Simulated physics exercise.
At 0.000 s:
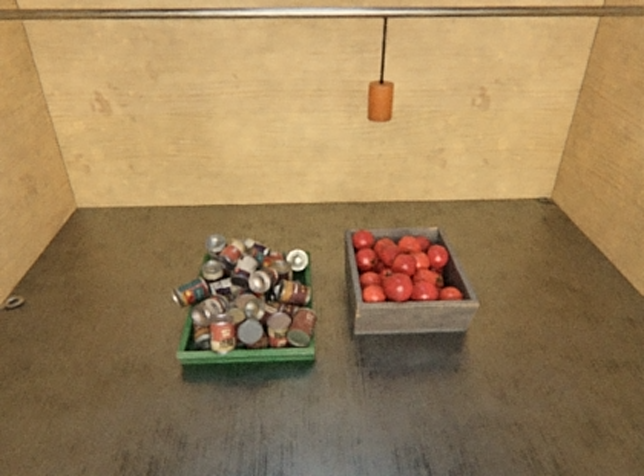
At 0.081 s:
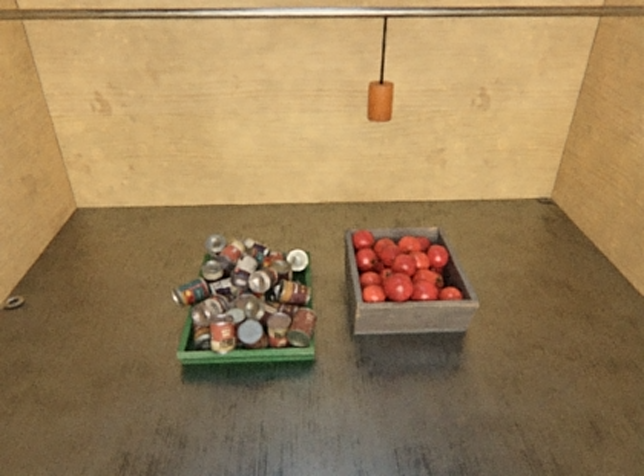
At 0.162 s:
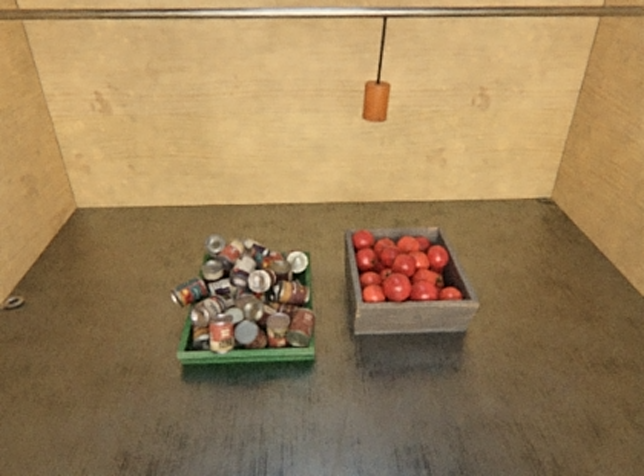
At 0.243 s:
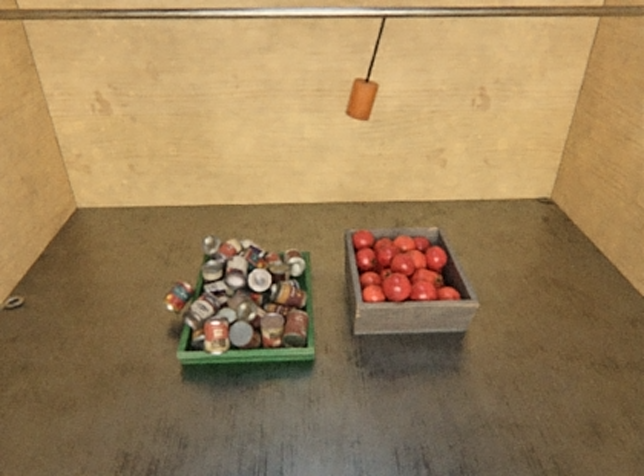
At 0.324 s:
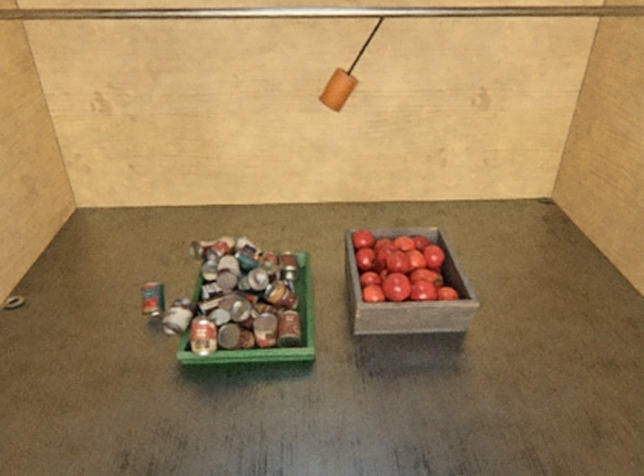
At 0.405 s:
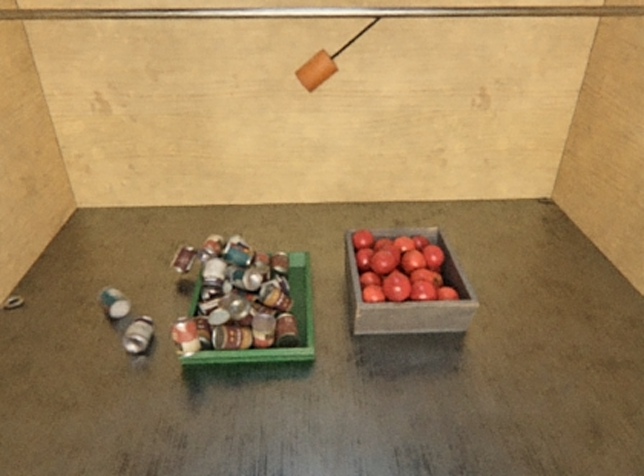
The hanging lamp swung far out to the left, and the tins heaped in the green container slid left too, a few tumbling onto the floor, while the tomatoes in the grey container barely shifted.
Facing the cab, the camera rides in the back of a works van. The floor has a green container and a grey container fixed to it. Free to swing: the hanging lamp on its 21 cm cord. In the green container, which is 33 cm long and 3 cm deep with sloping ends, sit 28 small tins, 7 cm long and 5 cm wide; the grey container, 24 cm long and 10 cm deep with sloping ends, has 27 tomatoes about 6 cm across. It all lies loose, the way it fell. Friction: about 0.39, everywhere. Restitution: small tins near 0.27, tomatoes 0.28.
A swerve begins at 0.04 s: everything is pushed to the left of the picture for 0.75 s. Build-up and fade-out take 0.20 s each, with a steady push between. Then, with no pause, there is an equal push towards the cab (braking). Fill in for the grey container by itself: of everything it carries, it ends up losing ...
It ends up losing less than a sixth.
After 0.68 s, green container 20 in, 8 out and grey container 26 in, 1 out.
After 1.03 s, green container 19 in, 9 out and grey container 26 in, 1 out.
After 1.52 s, green container 19 in, 9 out and grey container 26 in, 1 out.
When it is over (at 2.14 s), green container 18 in, 10 out and grey container 26 in, 1 out. Asked share, 1 of 27, 4 per cent.
